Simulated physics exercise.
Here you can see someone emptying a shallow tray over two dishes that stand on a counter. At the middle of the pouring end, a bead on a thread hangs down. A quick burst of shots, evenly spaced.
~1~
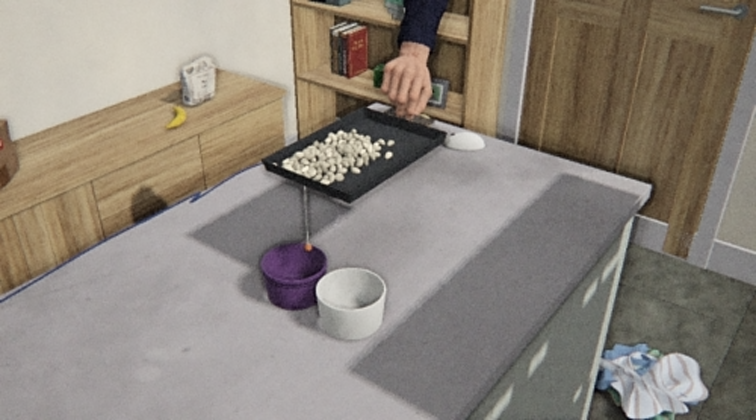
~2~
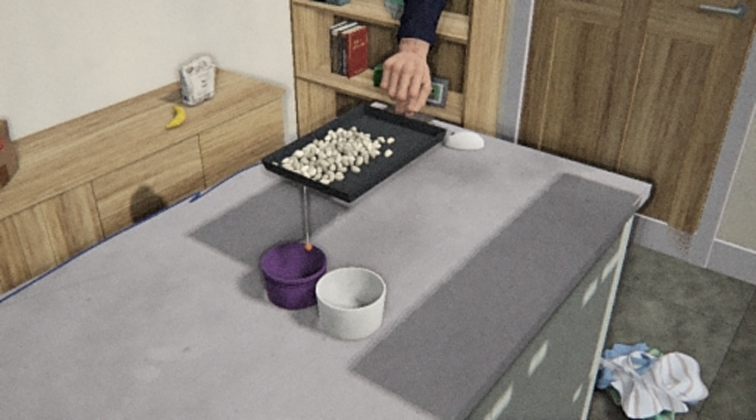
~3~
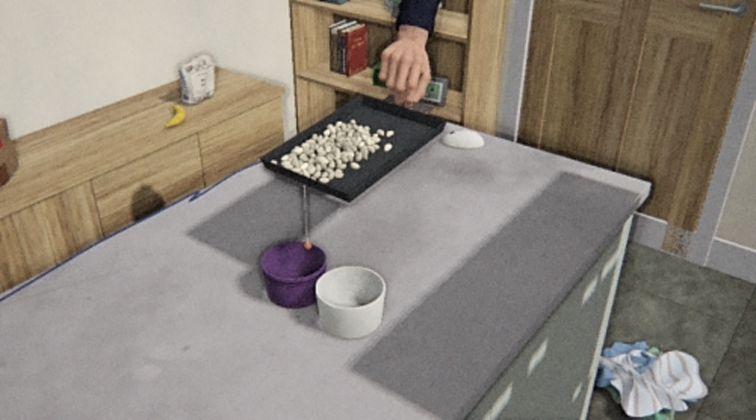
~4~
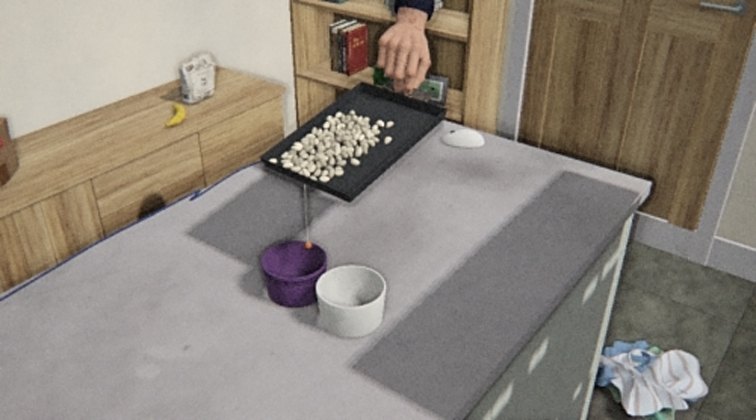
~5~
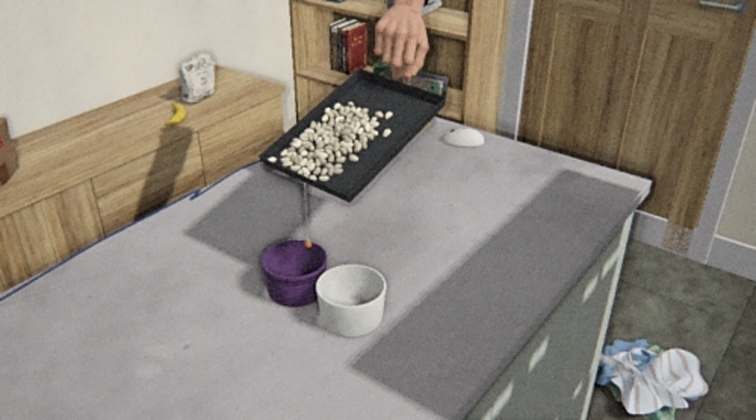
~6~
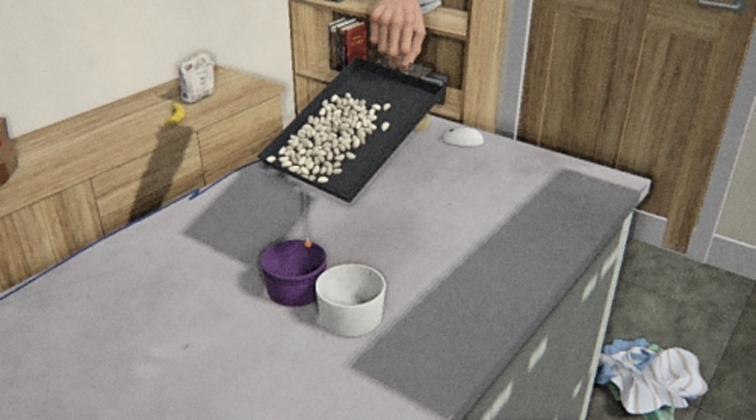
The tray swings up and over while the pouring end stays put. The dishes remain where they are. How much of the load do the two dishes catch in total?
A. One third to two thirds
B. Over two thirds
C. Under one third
Answer: A.
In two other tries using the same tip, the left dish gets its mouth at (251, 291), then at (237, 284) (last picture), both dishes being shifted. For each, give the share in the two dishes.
Trial 1 about 10 %, trial 2 about 20 %.
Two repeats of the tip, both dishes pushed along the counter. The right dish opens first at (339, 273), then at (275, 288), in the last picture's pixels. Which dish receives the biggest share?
The first setup gives the one at right, the second setup gives the one at right.
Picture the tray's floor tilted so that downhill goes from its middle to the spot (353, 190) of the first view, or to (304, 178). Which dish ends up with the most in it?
Result 1: The right-hand one; result 2: The left-hand one.
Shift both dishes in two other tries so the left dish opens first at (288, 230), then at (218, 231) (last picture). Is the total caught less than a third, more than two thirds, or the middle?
Run 1 - less than a third; run 2 - below one third.
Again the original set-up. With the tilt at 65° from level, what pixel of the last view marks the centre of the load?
I'd put the middle of the pieces at roughly (313, 157).
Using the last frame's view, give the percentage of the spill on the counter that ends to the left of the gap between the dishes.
Roughly 90 in a hundred.
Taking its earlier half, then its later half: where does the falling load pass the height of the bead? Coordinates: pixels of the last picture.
Near (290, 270) and later near (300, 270).
Soon, tray tipped steeply; nearly all on the tray; a stray few in the air.
A while on, tray tipped past a quarter turn; about half on the tray; a stray few in the right dish; a small part in the left dish; a small part outside both; about a third in the air.
Towards the end, tray tipped past a quarter turn; about a quarter in the right dish; about a quarter in the left dish; about half outside both.
Finally, tray tipped past a quarter turn; about a quarter in the right dish; about a quarter in the left dish; about half outside both.
